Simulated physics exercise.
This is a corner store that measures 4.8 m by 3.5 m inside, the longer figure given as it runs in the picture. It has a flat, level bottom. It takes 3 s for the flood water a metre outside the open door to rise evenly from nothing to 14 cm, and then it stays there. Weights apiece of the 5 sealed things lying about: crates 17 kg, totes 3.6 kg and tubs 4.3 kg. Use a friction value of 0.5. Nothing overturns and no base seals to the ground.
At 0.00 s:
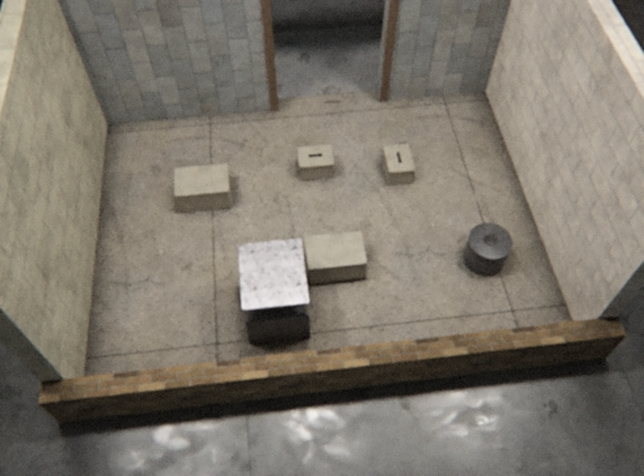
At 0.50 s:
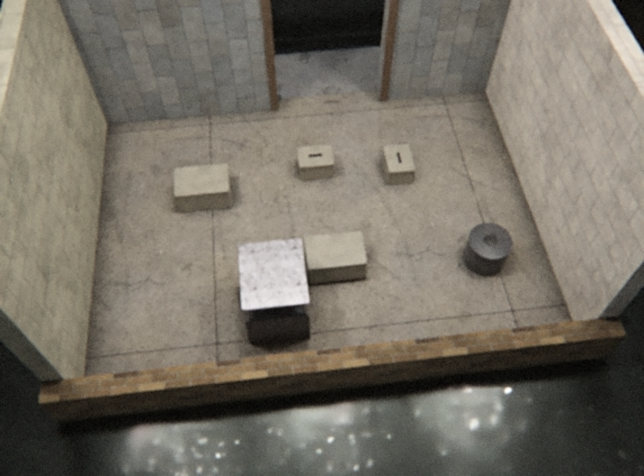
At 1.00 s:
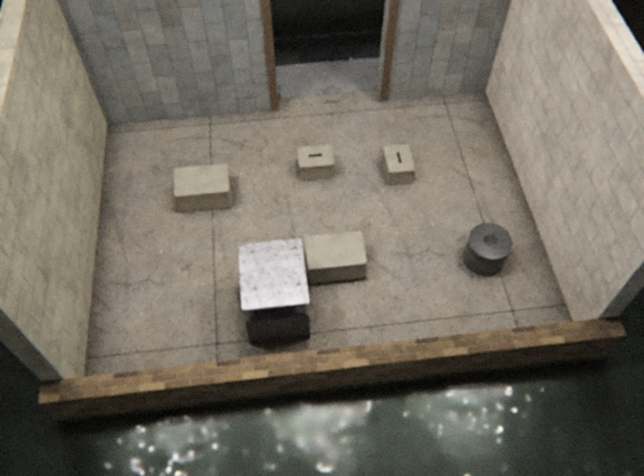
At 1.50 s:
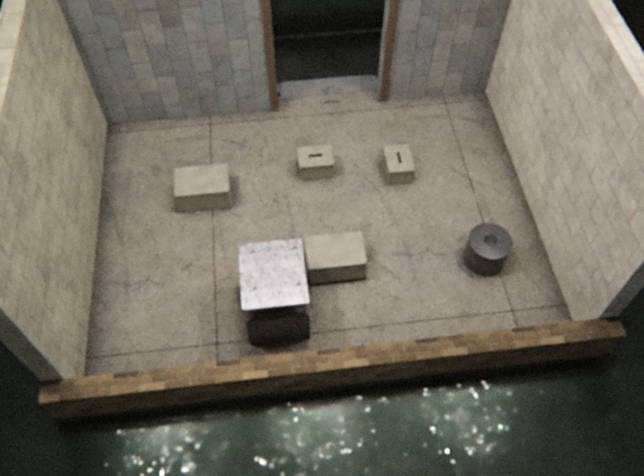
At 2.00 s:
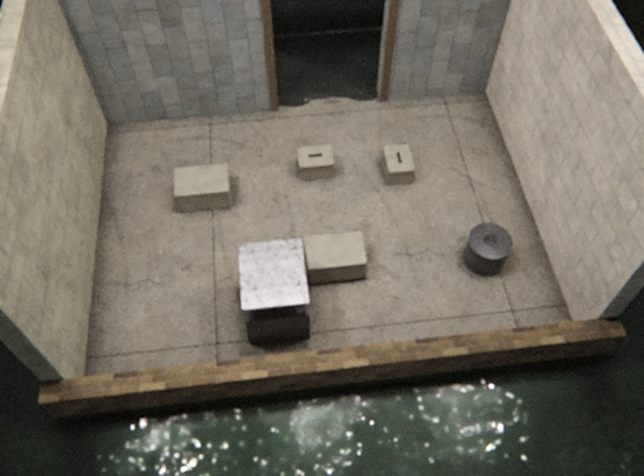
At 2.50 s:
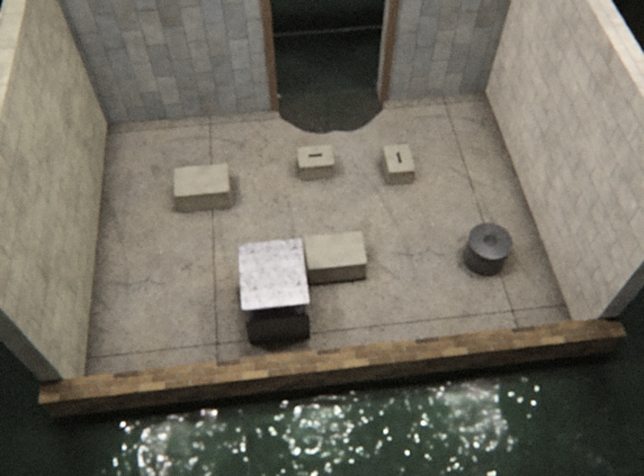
At first, a walled room with pale blocks, a light-topped box and a dark round tub sits dry, with grey ground outside. Then dark, glinting water surrounds the walls and advances through the back doorway, finally spreading a small rounded patch onto the floor, while the objects stay still.
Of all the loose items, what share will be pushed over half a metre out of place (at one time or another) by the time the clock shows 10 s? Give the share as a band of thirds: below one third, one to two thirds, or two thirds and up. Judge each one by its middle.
My guess is it lands in the middle band.
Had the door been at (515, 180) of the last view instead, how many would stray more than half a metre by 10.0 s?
2.
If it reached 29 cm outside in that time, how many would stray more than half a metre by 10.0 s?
In that case 4 of them.
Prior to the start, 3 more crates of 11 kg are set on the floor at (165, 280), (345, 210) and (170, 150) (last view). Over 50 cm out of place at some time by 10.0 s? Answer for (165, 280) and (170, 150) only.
First one stays within it, second one stays within it.
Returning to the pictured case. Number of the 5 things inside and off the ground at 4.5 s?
At that time the total is 0.
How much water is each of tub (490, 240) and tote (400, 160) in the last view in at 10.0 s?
About 7 and 6 cm.
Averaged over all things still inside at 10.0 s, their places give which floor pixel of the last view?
Roughly at (335, 250).
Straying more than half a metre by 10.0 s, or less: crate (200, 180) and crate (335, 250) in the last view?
Taking them in turn, I'd say smaller and smaller.
After 3.5 s 0 of 5 are over 50 cm from their spots; 0 afloat.
After 4.5 s 1 of 5 are over 50 cm from their spots; 0 afloat.
After 7.0 s 2 of 5 are over 50 cm from their spots; 0 afloat.
After 10.0 s 3 of 5 are over 50 cm from their spots, and 3 have been at some point; 3 afloat.
